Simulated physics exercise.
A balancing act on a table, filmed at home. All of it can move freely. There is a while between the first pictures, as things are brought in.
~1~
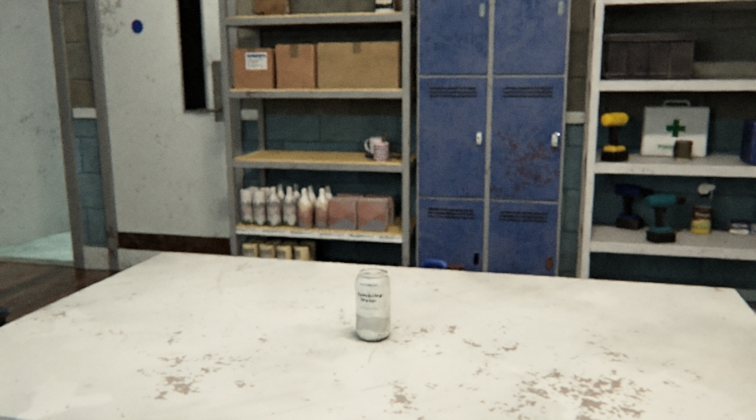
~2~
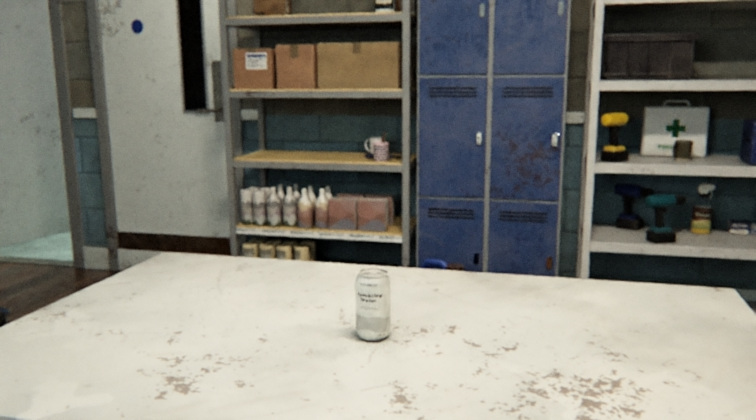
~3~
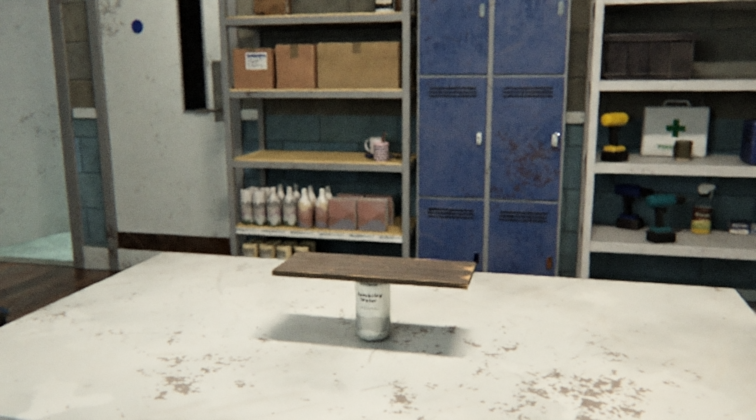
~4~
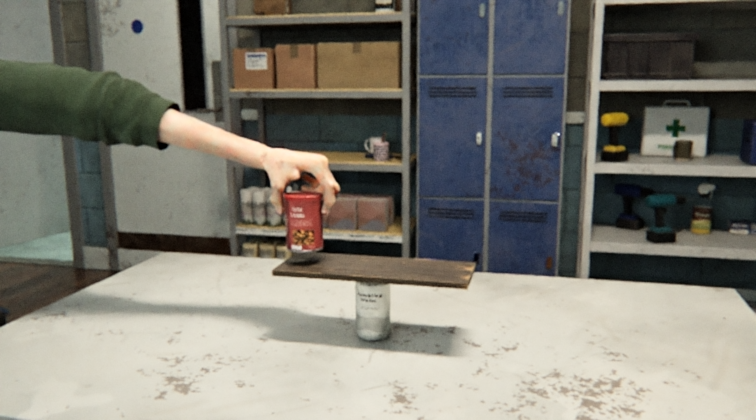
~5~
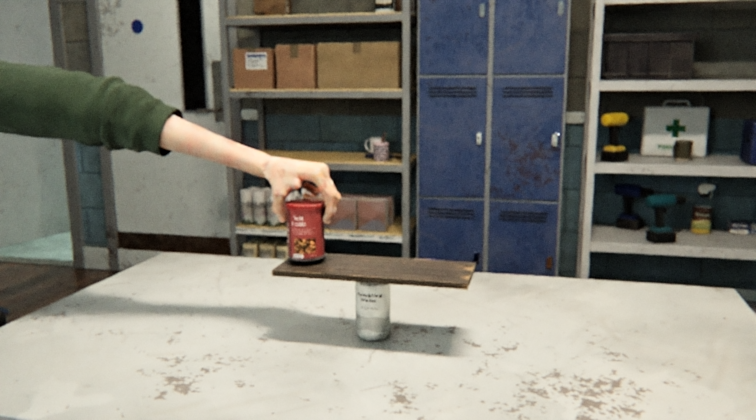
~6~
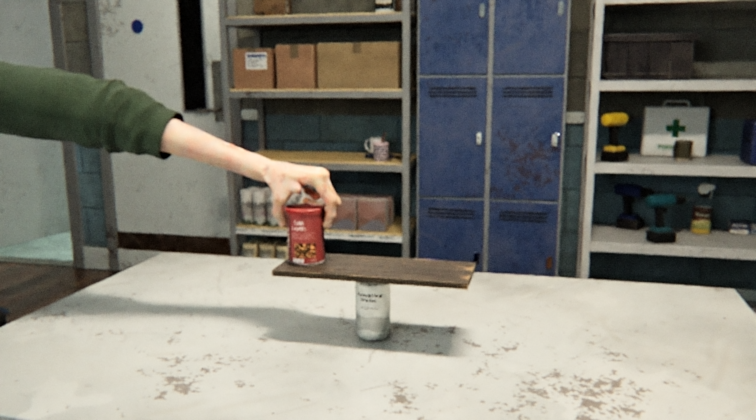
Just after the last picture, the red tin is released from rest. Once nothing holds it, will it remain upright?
No, it falls.
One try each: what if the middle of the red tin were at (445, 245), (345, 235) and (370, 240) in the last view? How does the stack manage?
It goes over first, remains upright second and remains upright third.
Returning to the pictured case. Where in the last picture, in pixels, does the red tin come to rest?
The object finishes somewhere near (263, 310).
Then, 0.40 s on from there, red tin now fallen; black board turned 29° from how it was put.
Then, 0.50 s on from there, black board turned 52° from how it was put.
Then, 0.60 s on from there, black board turned 62° from how it was put.
Then, 1.10 s on from there, black board turned 46° from how it was put.
In the end, fallen, red tin; toppled in the stack, black board; white can unmoved. At the end, from the last picture's camera, red tin near (263, 310). The stack loses its balance.
